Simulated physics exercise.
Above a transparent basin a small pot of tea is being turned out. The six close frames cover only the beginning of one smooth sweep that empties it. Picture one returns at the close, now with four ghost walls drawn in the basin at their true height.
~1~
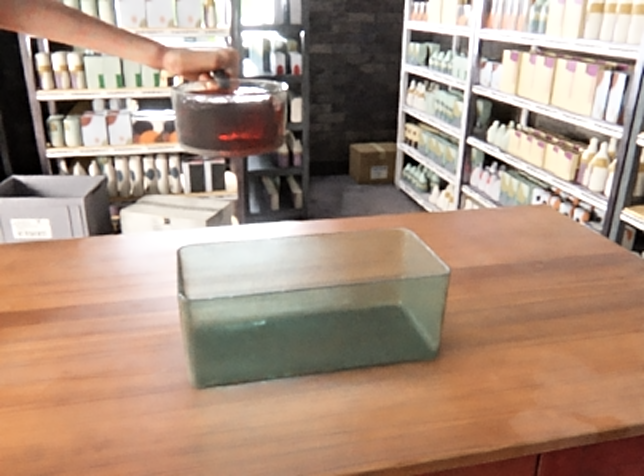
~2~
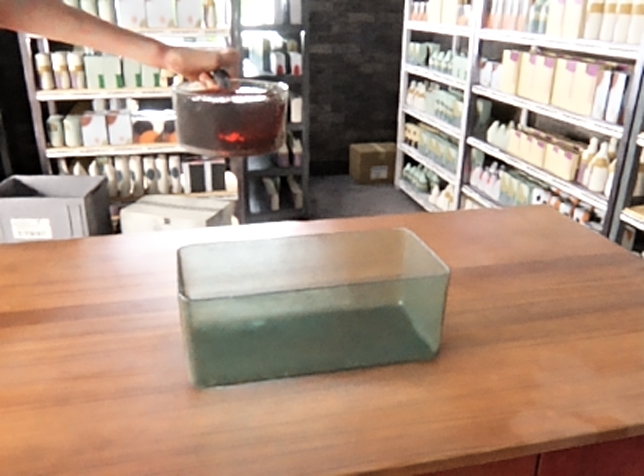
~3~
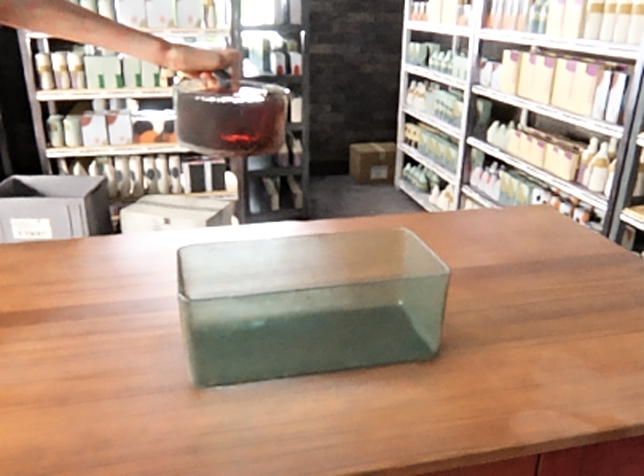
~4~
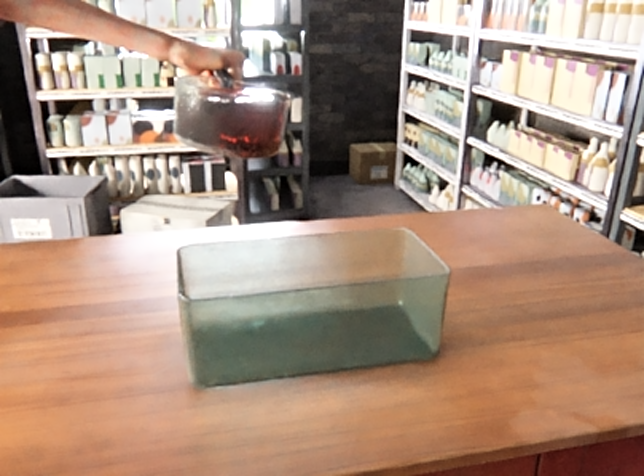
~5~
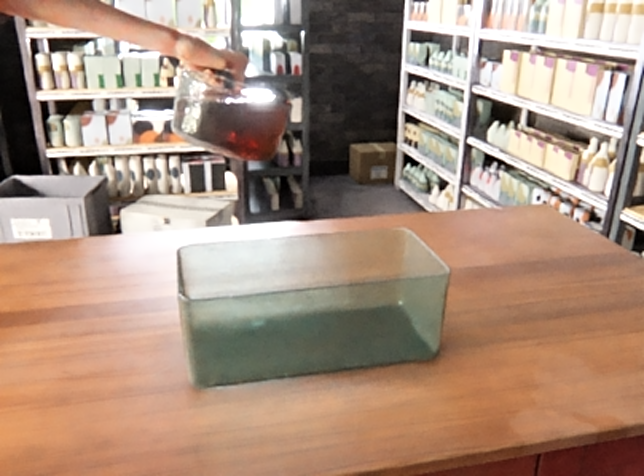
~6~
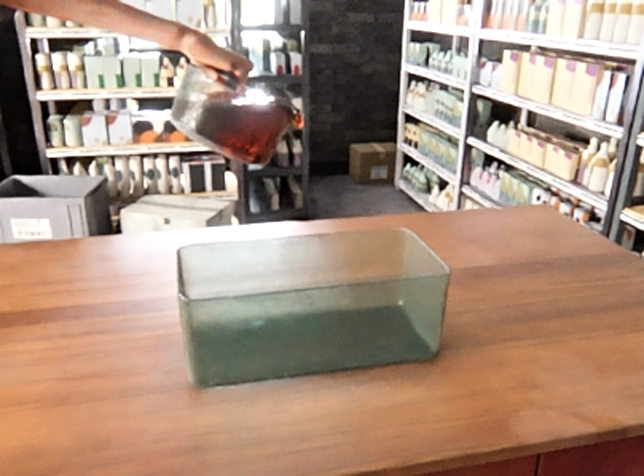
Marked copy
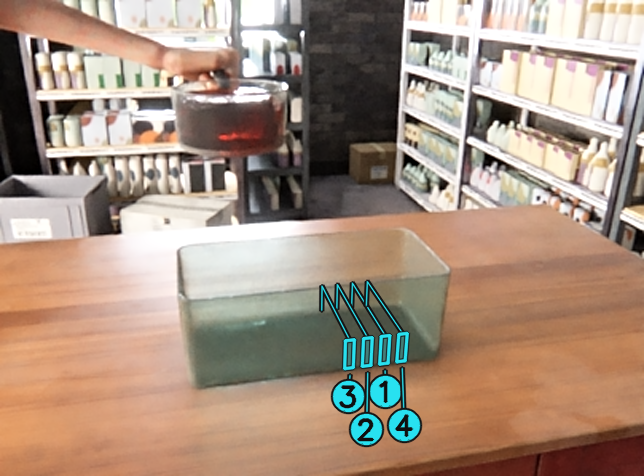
A hand reaching in from the upper left holds a small clear pot of dark reddish tea upright, then gradually tips it to the right until the tea reaches over the lip. Below it, an empty greenish transparent basin sits still on a brown wooden table. The fixed view looks slightly down across a room with shelves of bottles and boxes against dark walls.
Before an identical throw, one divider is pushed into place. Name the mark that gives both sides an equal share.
Take 2.
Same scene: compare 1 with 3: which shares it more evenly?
The answer is 3.
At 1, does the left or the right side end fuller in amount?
More ends on the left.
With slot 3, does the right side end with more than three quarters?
No.
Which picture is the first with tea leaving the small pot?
Picture 5.
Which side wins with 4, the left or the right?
More ends on the left.
On the marked copy, 1 at (385, 370); 2 at (367, 372); 3 at (350, 375); 4 at (402, 368).
For slot 1, about 82 % ends left of the wall and 16 % right of it.
For slot 2, about 52 % ends left of the wall and 47 % right of it.
For slot 3, about 31 % ends left of the wall and 68 % right of it.
For slot 4, about 94 % ends left of the wall and 5 % right of it.
